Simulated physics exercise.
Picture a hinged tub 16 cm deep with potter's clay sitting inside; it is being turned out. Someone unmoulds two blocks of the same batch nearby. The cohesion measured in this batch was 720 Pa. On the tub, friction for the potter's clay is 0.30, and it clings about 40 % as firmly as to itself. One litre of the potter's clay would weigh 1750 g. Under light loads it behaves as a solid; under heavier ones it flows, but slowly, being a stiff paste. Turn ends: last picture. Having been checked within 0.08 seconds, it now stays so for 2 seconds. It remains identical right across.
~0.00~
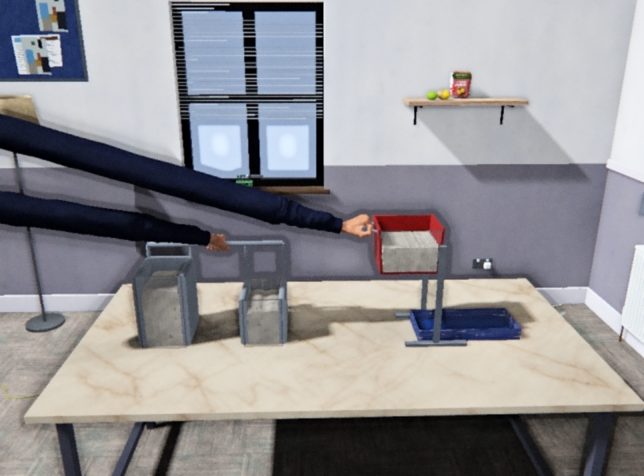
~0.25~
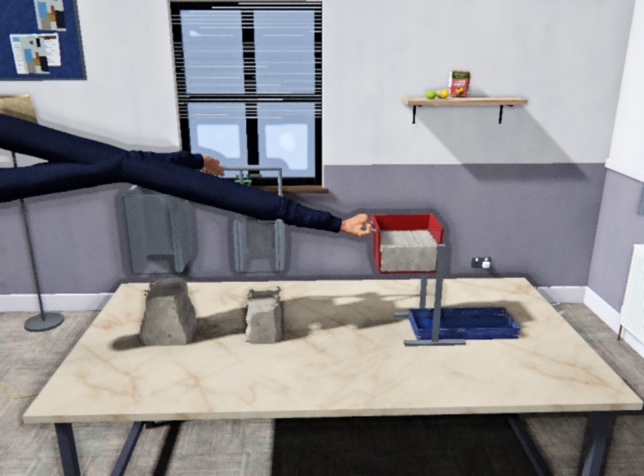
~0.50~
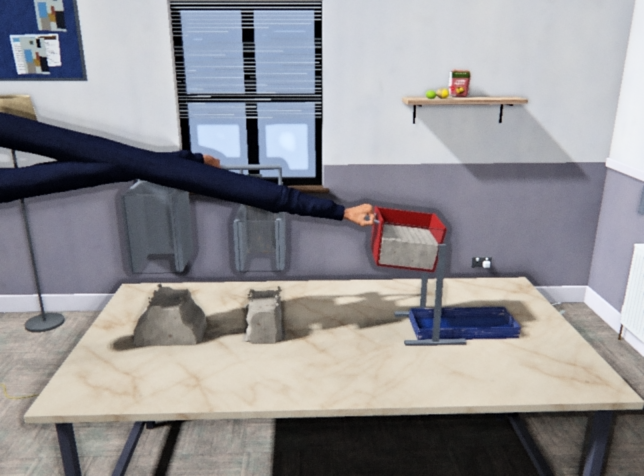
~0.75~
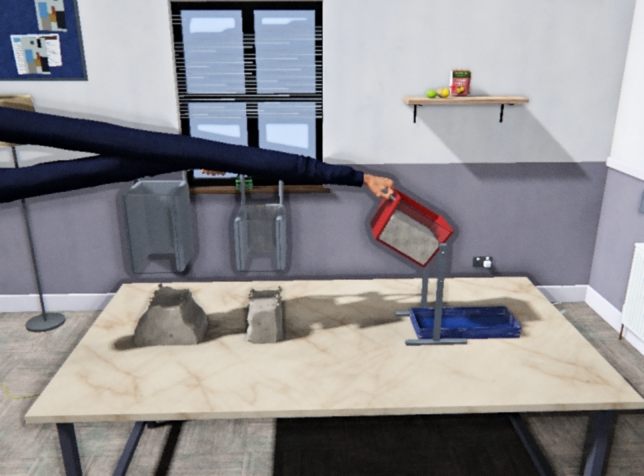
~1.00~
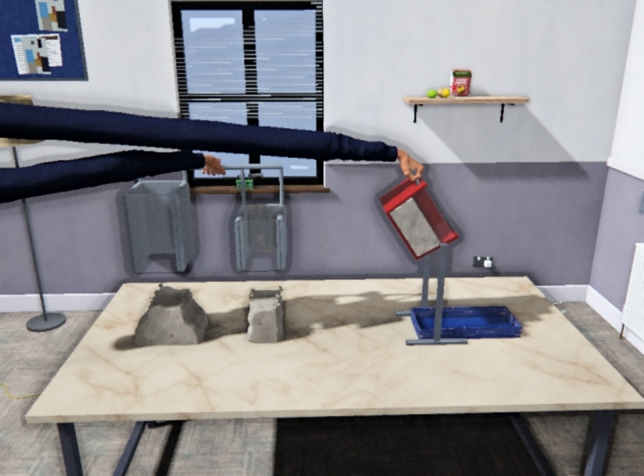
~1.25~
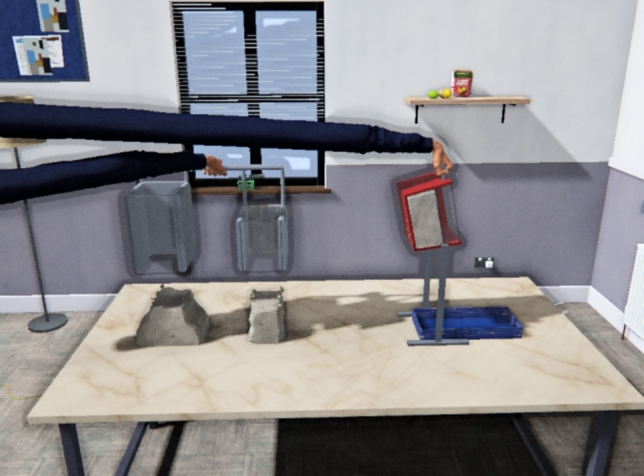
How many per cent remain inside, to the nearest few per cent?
Roughly 100 per cent remains inside.
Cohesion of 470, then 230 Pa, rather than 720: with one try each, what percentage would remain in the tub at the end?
About 100 % first, about 70 % second.
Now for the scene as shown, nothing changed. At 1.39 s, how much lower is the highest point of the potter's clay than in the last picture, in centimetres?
I reckon it's close to 1 cm.
By 1.39 s, the tub is at 78 degrees and holds 100 %.
By 1.56 s, the tub is at 78 degrees and holds 100 %.
By 1.73 s, the tub is at 78 degrees and holds 100 %.
By 1.90 s, the tub is at 78 degrees and holds 100 %.
By 3.25 s, at the end, the tub is at 78 degrees and holds 100 %.
